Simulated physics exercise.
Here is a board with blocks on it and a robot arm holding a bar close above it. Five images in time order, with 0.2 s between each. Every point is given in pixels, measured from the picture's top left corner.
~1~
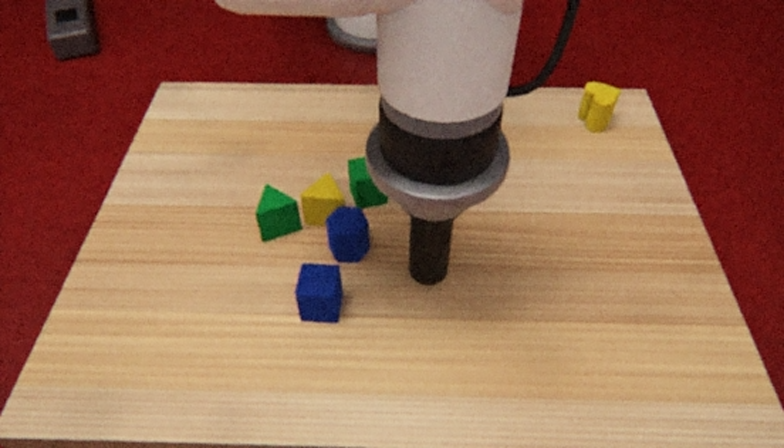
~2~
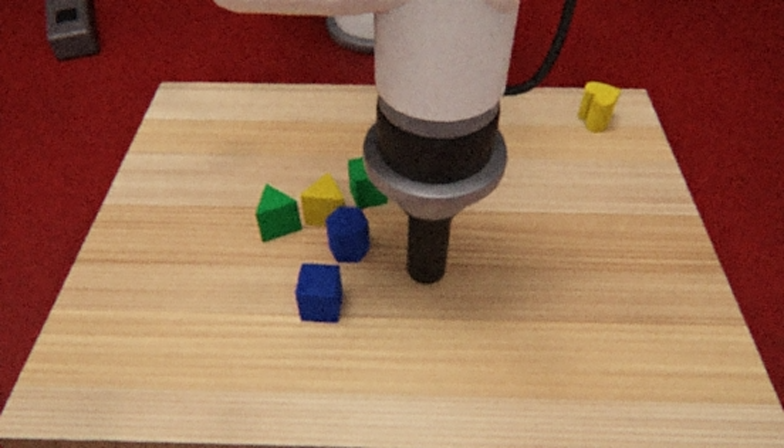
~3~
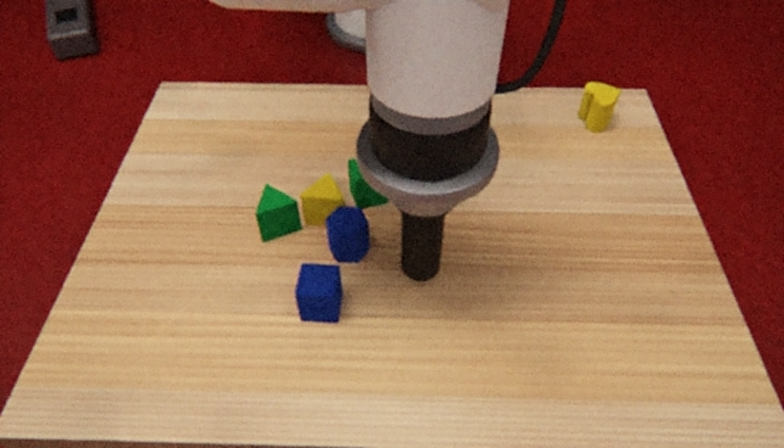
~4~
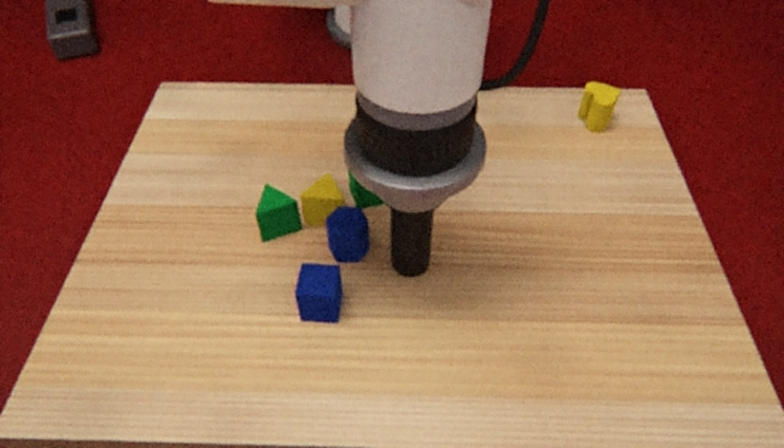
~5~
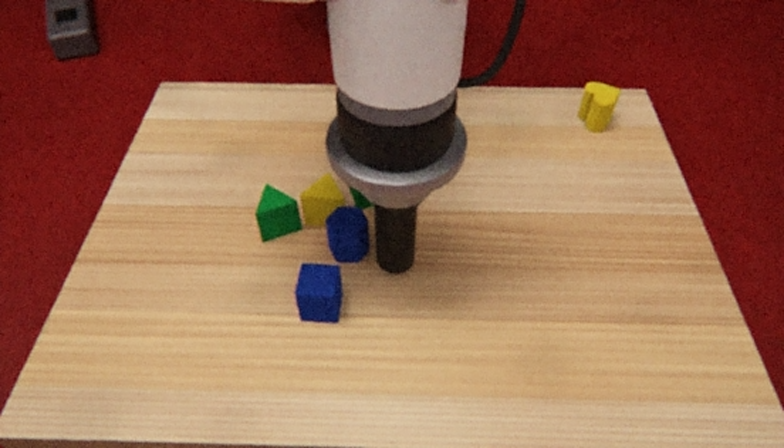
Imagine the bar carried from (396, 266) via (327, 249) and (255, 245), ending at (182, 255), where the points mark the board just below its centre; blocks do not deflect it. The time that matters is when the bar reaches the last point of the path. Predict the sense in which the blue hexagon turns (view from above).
From the top, the block rotates clockwise.
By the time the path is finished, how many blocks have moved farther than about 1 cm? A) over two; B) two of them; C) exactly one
B.
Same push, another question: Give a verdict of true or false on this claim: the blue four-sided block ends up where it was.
This is true.
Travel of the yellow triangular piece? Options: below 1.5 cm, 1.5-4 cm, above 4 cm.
Distance: Below 1.5 cm.
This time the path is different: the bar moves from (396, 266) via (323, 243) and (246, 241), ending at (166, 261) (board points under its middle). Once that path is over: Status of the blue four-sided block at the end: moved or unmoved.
Stays where it is.
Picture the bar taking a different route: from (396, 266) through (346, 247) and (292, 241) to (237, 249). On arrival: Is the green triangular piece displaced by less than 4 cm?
Answer: No.
On the path given first. One third of the way, bar at (324, 241); green triangular piece at (260, 194), turned 30° anticlockwise; yellow triangular piece at (322, 185), turned 15° clockwise; blue hexagon at (292, 202), turned 20° clockwise.
Two thirds of the way, bar at (252, 238); green triangular piece at (226, 171), turned 25° anticlockwise; yellow triangular piece at (322, 185), turned 15° clockwise; blue hexagon at (244, 189), turned 90° clockwise.
At the end, bar at (179, 247); green triangular piece at (226, 169), turned 25° anticlockwise; blue four-sided block not moved; yellow triangular piece at (322, 185), turned 15° clockwise; blue hexagon at (238, 190), turned 110° clockwise.
